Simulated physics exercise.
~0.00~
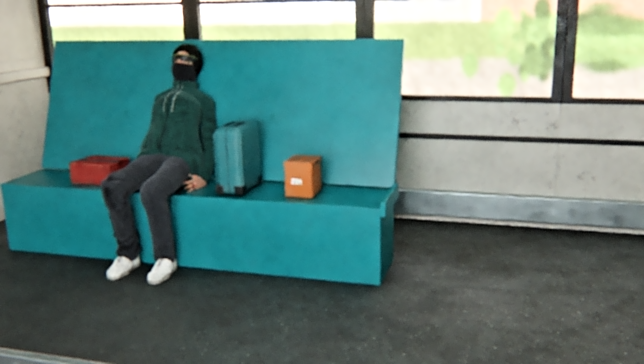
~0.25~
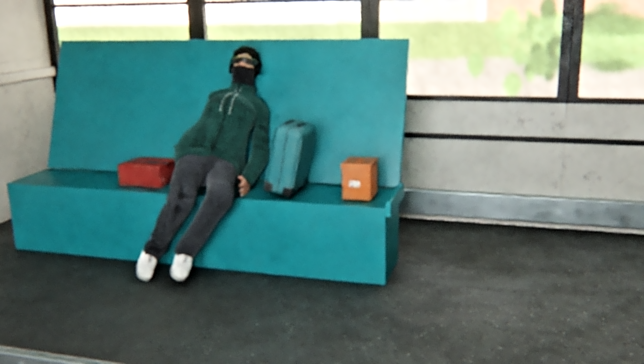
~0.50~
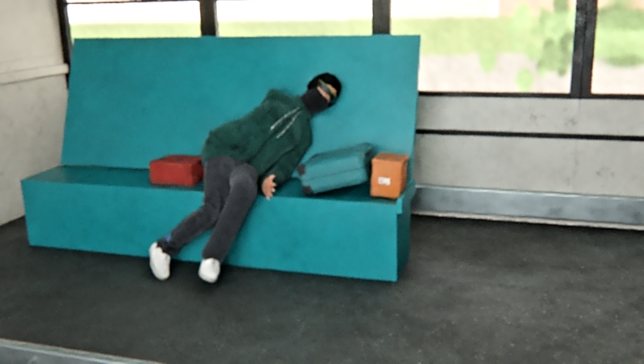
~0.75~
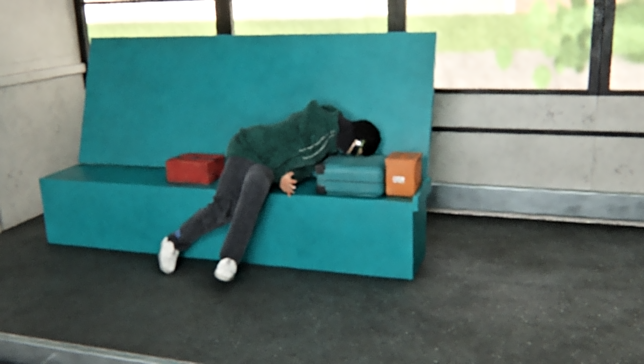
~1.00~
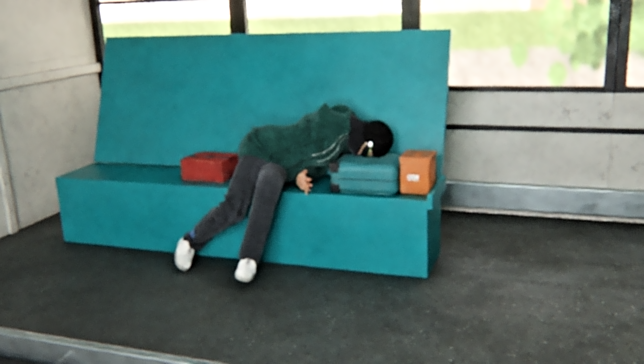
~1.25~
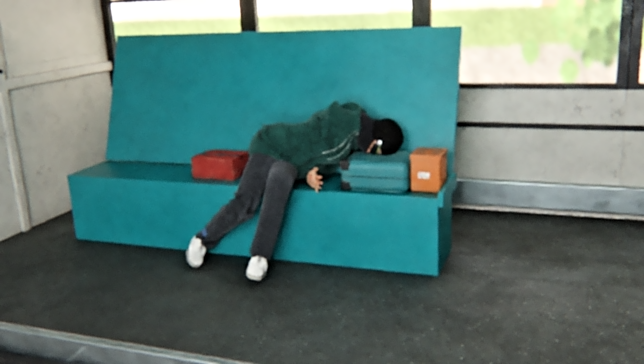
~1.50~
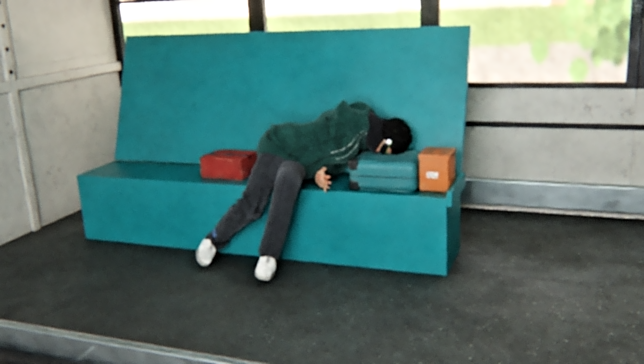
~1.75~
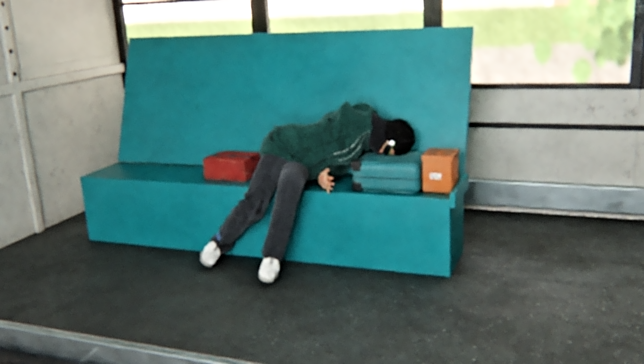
A masked sleeper slides right and slumps over a toppled teal case beside an orange box.
